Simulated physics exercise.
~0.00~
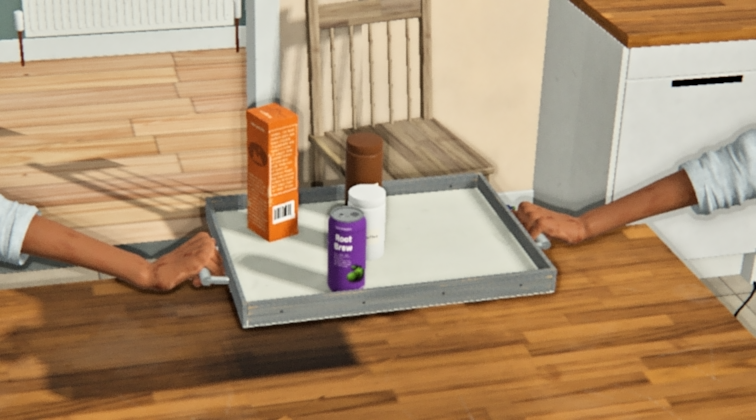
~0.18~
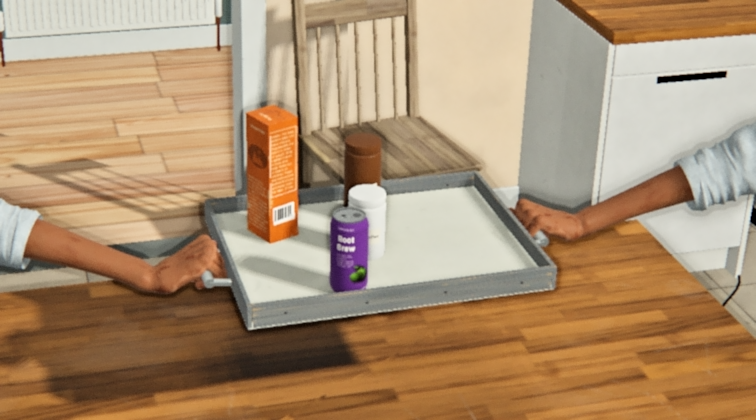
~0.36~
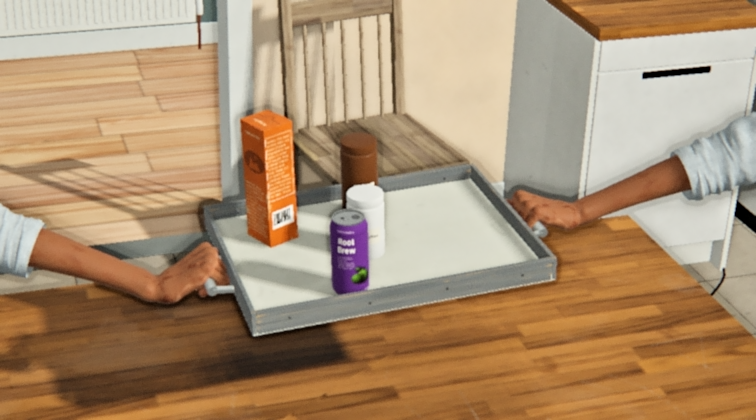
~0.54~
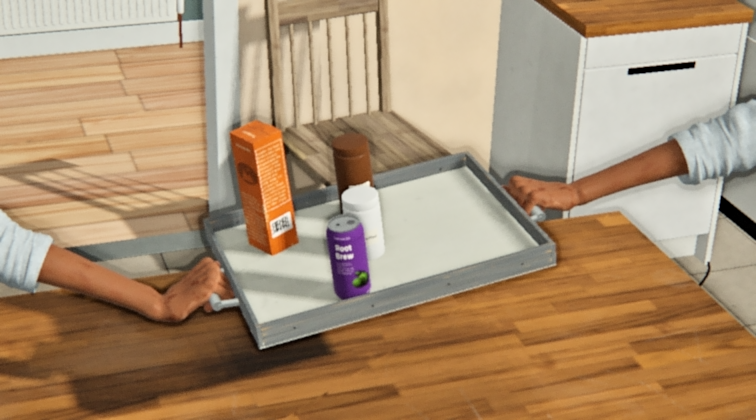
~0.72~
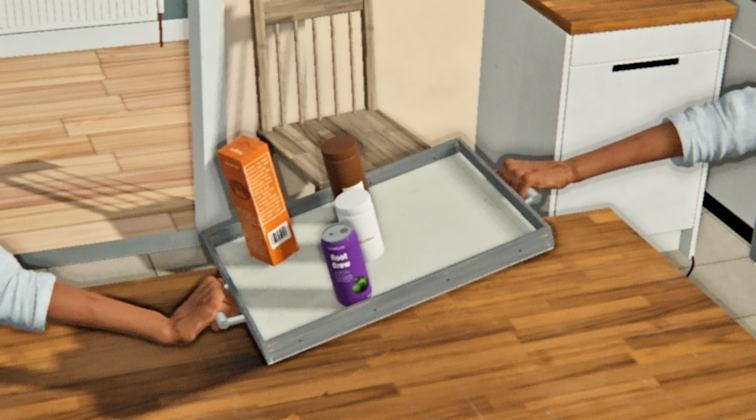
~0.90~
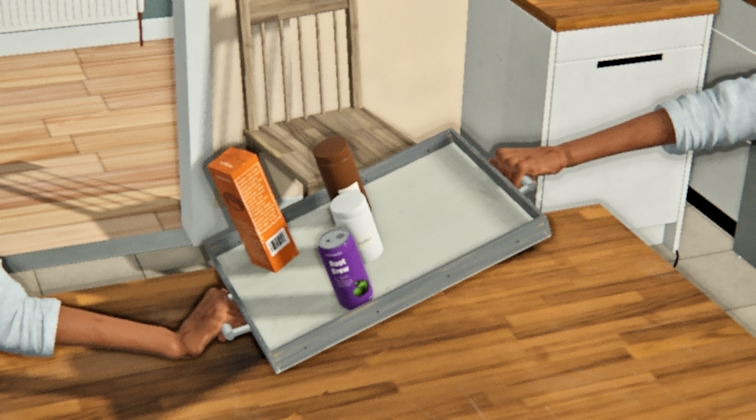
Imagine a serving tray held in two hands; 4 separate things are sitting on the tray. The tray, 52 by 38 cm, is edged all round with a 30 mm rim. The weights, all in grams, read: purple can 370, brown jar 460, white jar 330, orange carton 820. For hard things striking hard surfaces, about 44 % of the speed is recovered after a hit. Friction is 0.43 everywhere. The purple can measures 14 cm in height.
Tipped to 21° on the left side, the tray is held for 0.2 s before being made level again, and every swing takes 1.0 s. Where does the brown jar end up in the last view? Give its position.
The brown jar ends up at about (354, 179).
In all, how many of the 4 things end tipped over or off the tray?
The count is 1.
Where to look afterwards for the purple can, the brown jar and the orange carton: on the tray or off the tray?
When everything stops, the purple can is still in bounds, the brown jar is still in bounds, and the orange carton is out of bounds.
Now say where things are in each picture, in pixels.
The first picture shows tray level; brown jar (364, 179); purple can (347, 252).
The second picture shows tray level; orange carton (272, 175); purple can (349, 253).
The third picture shows tilt 3°, left edge down; white jar (366, 222); orange carton (269, 179).
The fourth picture shows tilt 8°, left edge down; purple can (348, 259); white jar (364, 224).
The fifth picture shows tilt 15°, left edge down; orange carton (259, 201); purple can (347, 266).
The sixth picture shows tilt 19°, left edge down; brown jar (342, 181); white jar (357, 228).
After 1.30 s, tilt 21°, left edge down; orange carton now off the tray.
After 1.50 s, tilt 19°, left edge down.
After 1.70 s, tilt 14°, left edge down.
After 2.00 s, tilt 4°, left edge down.
At rest (2.8 s), off the tray, orange carton; the other 3 in place, give or take 5 cm. Seen from the same camera at the end, brown jar near (354, 179).
